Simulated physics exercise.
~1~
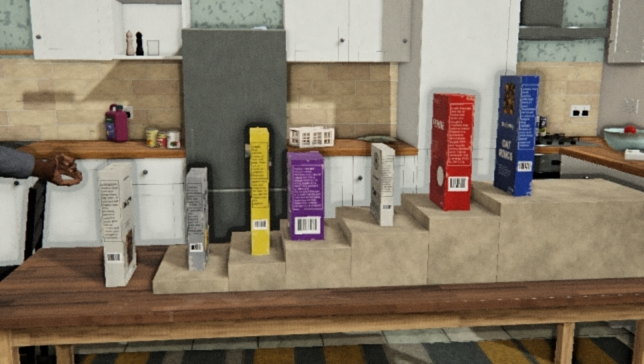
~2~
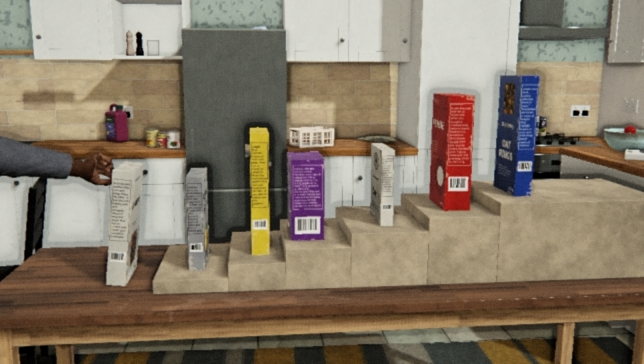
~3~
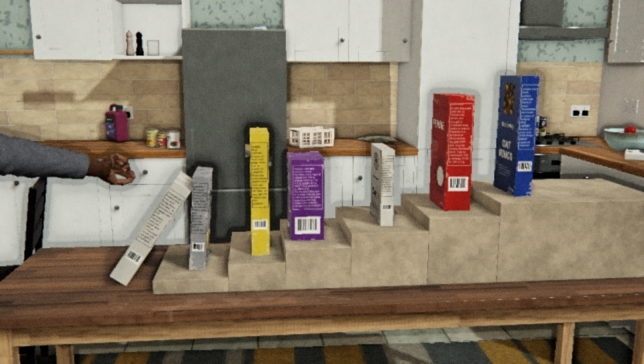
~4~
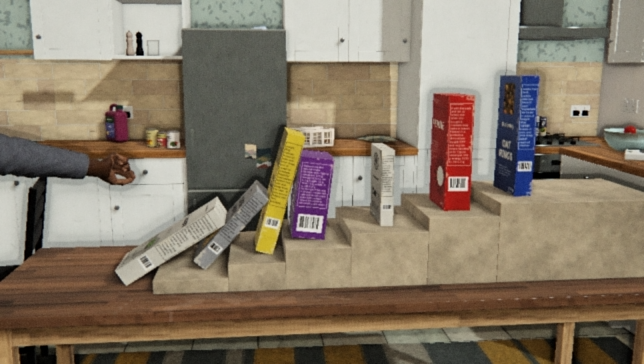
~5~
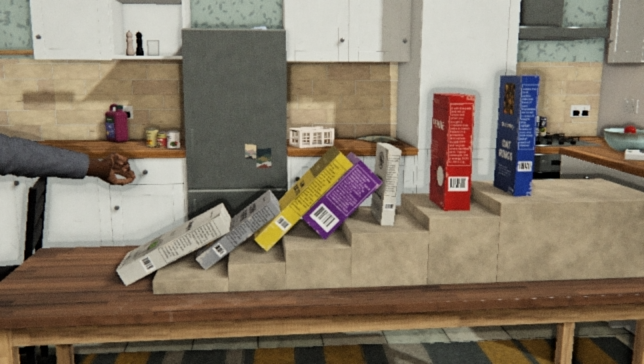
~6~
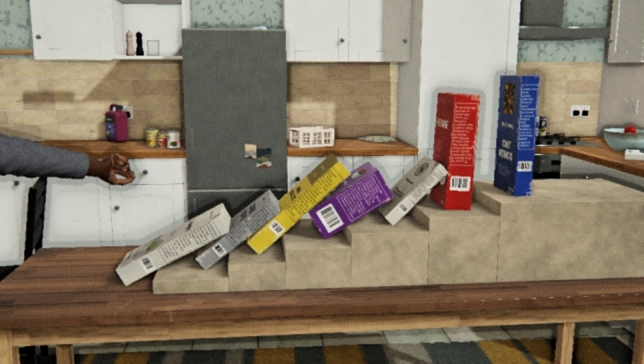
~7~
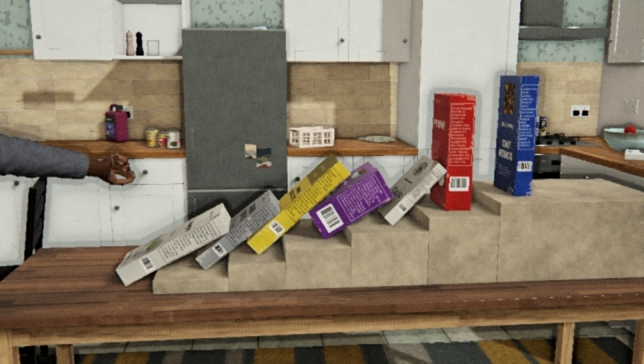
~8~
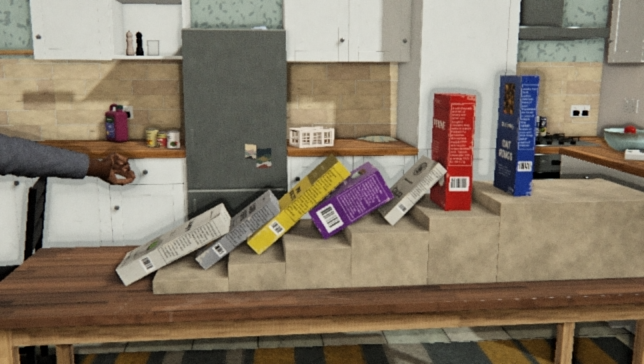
In a kitchen, a hand reached in from the left and tipped the first of seven boxes lined up along a stepped block, and the toppling ran rightward through the yellow, purple and small pale ones, leaving the red and blue boxes standing.
